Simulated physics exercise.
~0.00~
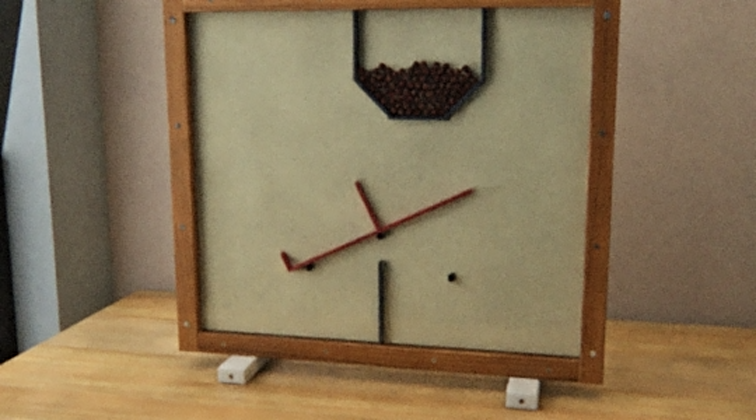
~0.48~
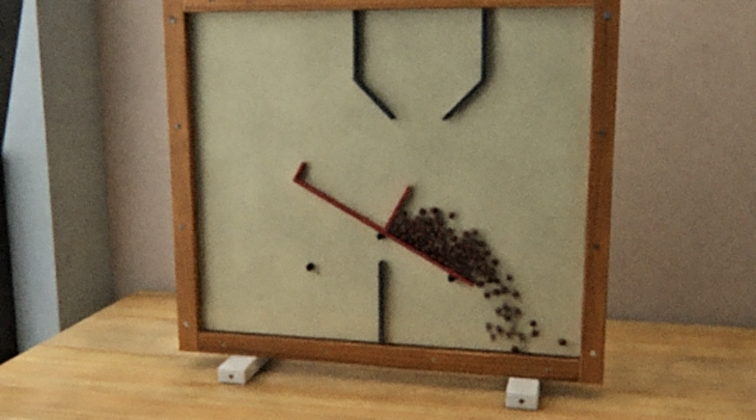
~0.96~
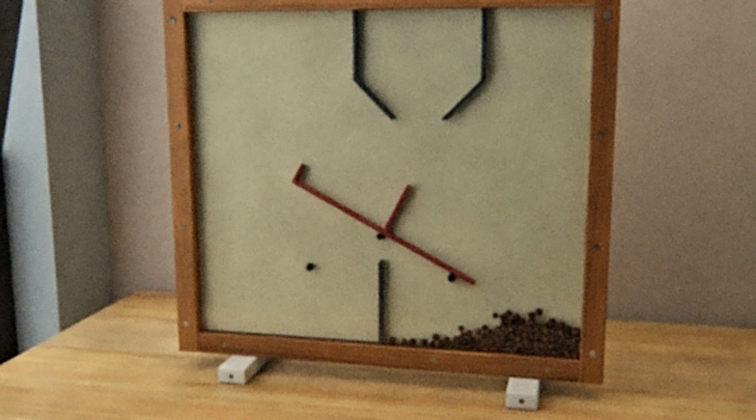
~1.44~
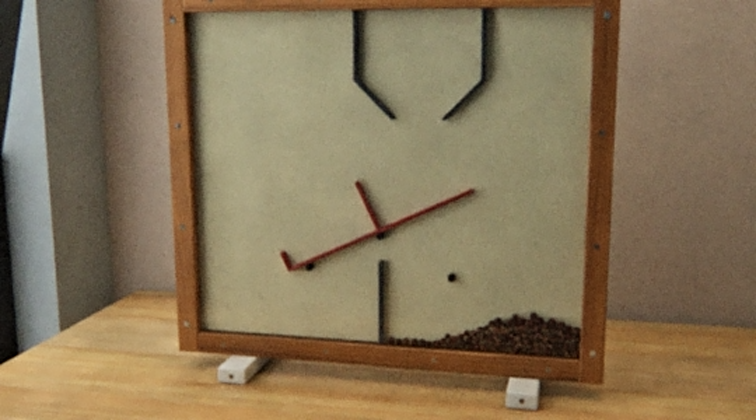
Dark beads dropping from a hopper onto a red tray, which tips right, spills them into the right bin and rocks back left.
